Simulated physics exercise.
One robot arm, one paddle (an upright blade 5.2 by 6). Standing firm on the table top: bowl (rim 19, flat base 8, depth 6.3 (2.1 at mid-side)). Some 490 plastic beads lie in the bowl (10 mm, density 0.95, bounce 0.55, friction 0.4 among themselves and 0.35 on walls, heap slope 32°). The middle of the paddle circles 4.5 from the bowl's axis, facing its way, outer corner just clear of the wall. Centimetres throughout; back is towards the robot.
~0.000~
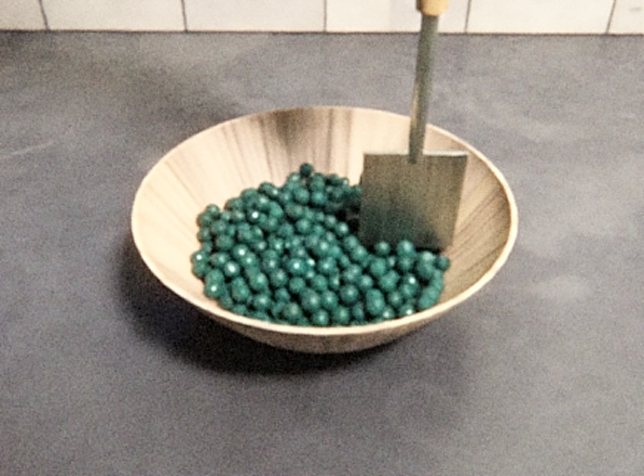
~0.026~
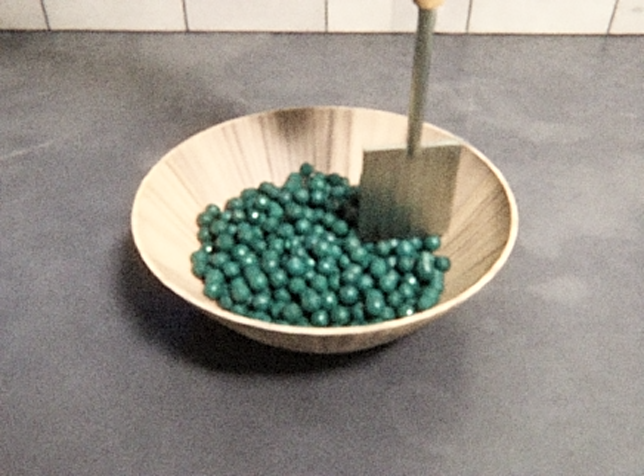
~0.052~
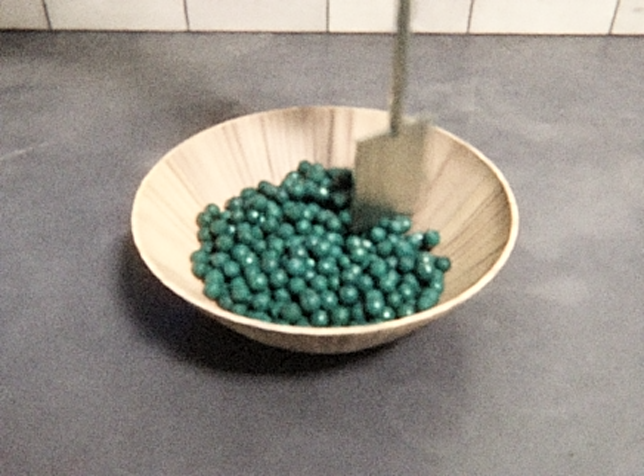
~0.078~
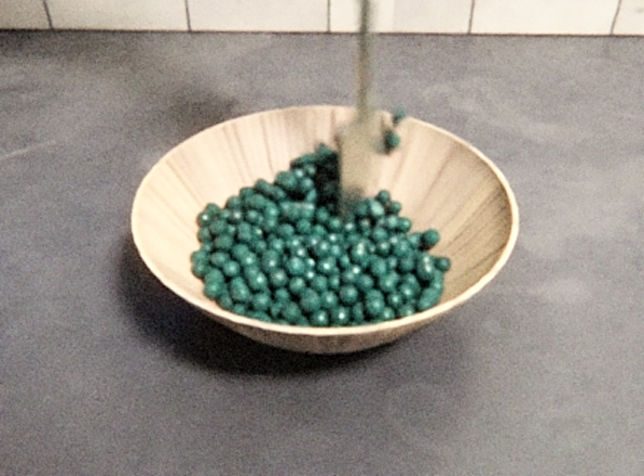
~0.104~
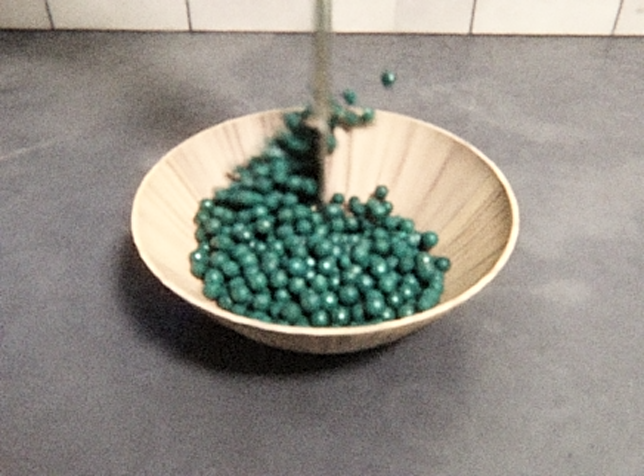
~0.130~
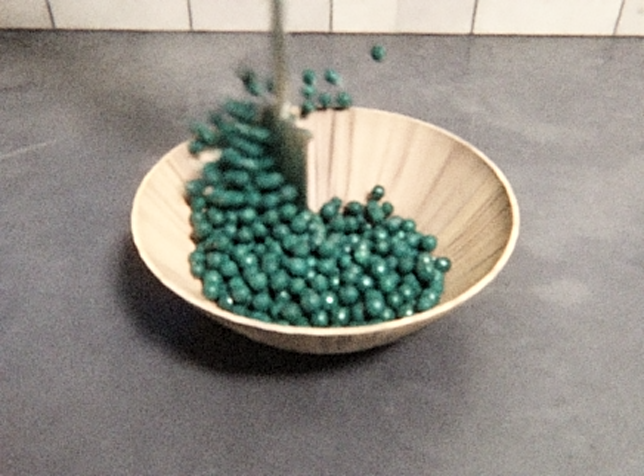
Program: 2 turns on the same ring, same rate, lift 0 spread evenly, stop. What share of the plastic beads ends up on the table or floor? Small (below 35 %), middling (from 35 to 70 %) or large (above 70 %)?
Answer: Middling; from 35 to 70 % of the plastic beads finish on the table or floor.
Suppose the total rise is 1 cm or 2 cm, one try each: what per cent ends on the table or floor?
Some 30 and 20 per cent.
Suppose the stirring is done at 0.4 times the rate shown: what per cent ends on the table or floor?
Some 10 per cent.
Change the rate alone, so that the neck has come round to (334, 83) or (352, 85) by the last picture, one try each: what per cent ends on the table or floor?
About 30 and 20 per cent.
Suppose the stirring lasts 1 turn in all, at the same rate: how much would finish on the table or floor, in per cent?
In that case some 35 per cent.
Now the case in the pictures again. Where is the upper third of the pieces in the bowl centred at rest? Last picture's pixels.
Near (347, 242).
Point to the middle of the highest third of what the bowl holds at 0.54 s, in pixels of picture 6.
Around (302, 259).
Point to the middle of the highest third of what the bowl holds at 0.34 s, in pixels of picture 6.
At about (435, 216).
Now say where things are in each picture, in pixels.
In the first frame, paddle neck at (419, 125), 0° round; upper third of the load around (311, 240), from x 200 to 440, top at y 170; 490 in the bowl.
In the second frame, paddle neck at (416, 117), 10° round; upper third of the load around (311, 238), from x 200 to 440, top at y 170.
In the third frame, paddle neck at (398, 100), 36° round; upper third of the load around (312, 228), from x 200 to 445, top at y 160.
In the fourth frame, paddle neck at (363, 87), 65° round; upper third of the load around (310, 223), from x 200 to 440, top at y 115.
In the fifth frame, paddle neck at (322, 83), 94° round; upper third of the load around (290, 213), from x 195 to 440, top at y 80; 489 in the bowl, 1 in flight or on the tool.
In the sixth frame, paddle neck at (281, 88), 123° round; upper third of the load around (257, 204), from x 190 to 445, top at y 55; 484 in the bowl, 6 in flight or on the tool.
After 0.34 s, 353° round, highest piece 12 above the table; 362 in the bowl, 43 on the table or floor, 85 in flight or on the tool.
After 0.54 s, 223° round, highest piece 9 above the table; 302 in the bowl, 163 on the table or floor, 25 in flight or on the tool.
After 0.85 s, 0° round, highest piece 7 above the table; 275 in the bowl, 213 on the table or floor, 2 in flight or on the tool.
After 1.55 s, 0° round, highest piece 4 above the table; 275 in the bowl, 215 on the table or floor.
At rest, 275 in the bowl, 215 on the table or floor. That is 44 % on the table or floor.
